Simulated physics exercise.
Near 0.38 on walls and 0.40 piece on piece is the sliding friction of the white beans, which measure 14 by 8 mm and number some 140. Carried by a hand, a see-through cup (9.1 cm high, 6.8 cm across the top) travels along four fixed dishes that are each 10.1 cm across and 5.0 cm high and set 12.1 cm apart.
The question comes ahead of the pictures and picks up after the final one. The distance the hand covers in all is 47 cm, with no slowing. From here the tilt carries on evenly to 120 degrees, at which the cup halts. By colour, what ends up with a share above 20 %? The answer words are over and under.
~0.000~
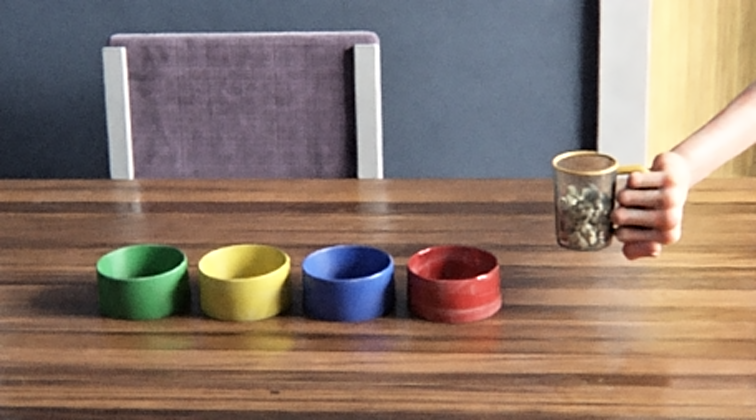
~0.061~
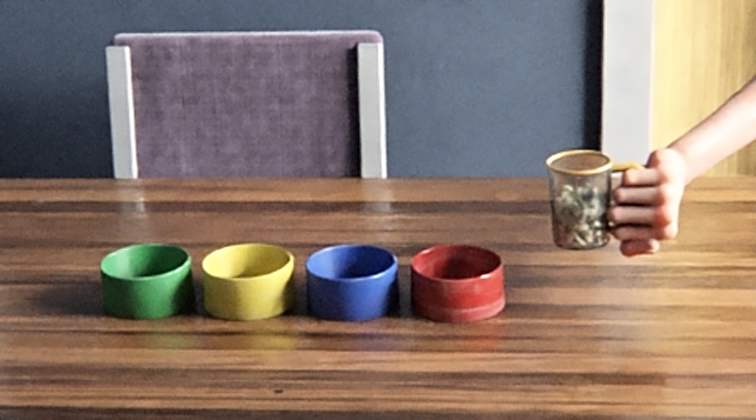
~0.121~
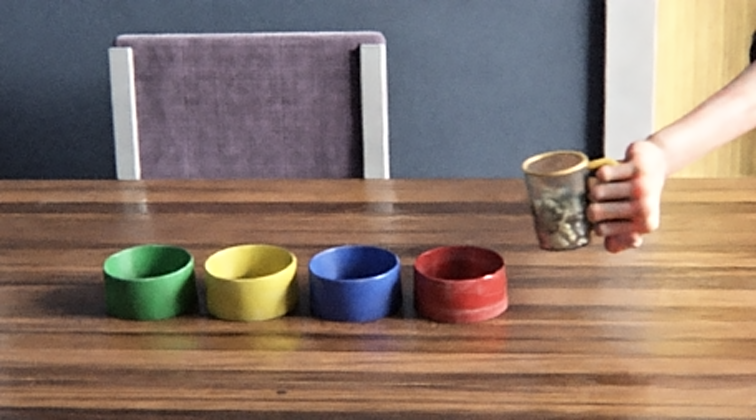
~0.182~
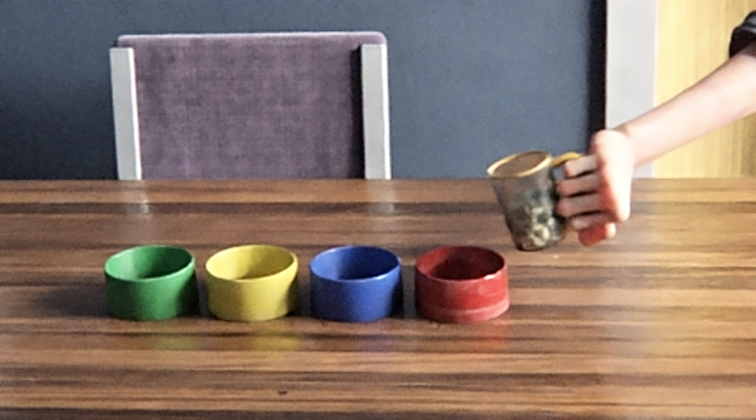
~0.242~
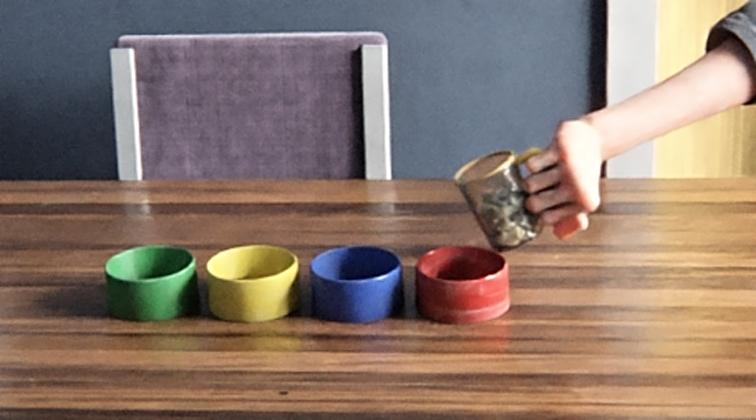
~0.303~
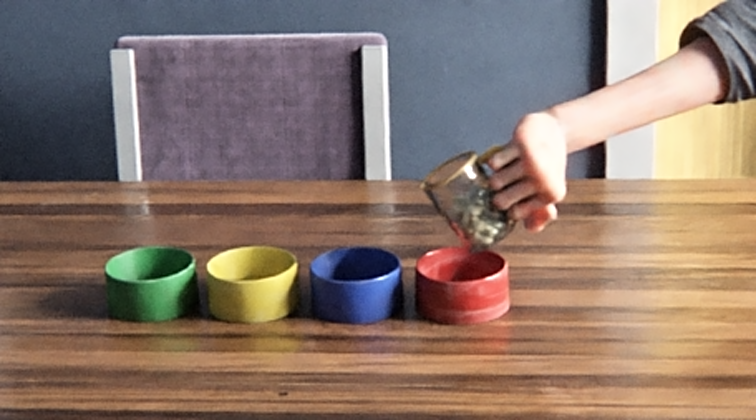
Red dish: Under. Blue dish: Under. Green dish: Over. Yellow dish: Under. Counter: Under.
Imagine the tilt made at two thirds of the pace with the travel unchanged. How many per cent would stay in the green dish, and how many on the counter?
Then green would get 100 and the counter 0.
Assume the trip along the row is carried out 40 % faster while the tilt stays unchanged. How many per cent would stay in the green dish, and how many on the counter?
Shares: Green 90, counter 10.
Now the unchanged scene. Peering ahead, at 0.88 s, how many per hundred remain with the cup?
About 95 per cent.
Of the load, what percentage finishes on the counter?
Some 0 in a hundred.
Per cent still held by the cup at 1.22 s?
0 %.
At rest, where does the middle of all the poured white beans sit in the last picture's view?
Near (145, 290).
After 0.65 s, tilt 74 degrees; cup holds 100 %.
After 0.88 s, tilt 104 degrees; cup holds 95 %, green 5 %.
After 1.22 s, tilt 120 degrees; cup holds 0 %, green 100 %.
At rest (1.7 s), red 0 %, blue 0 %, green 100 %, yellow 0 %, counter 0 %.
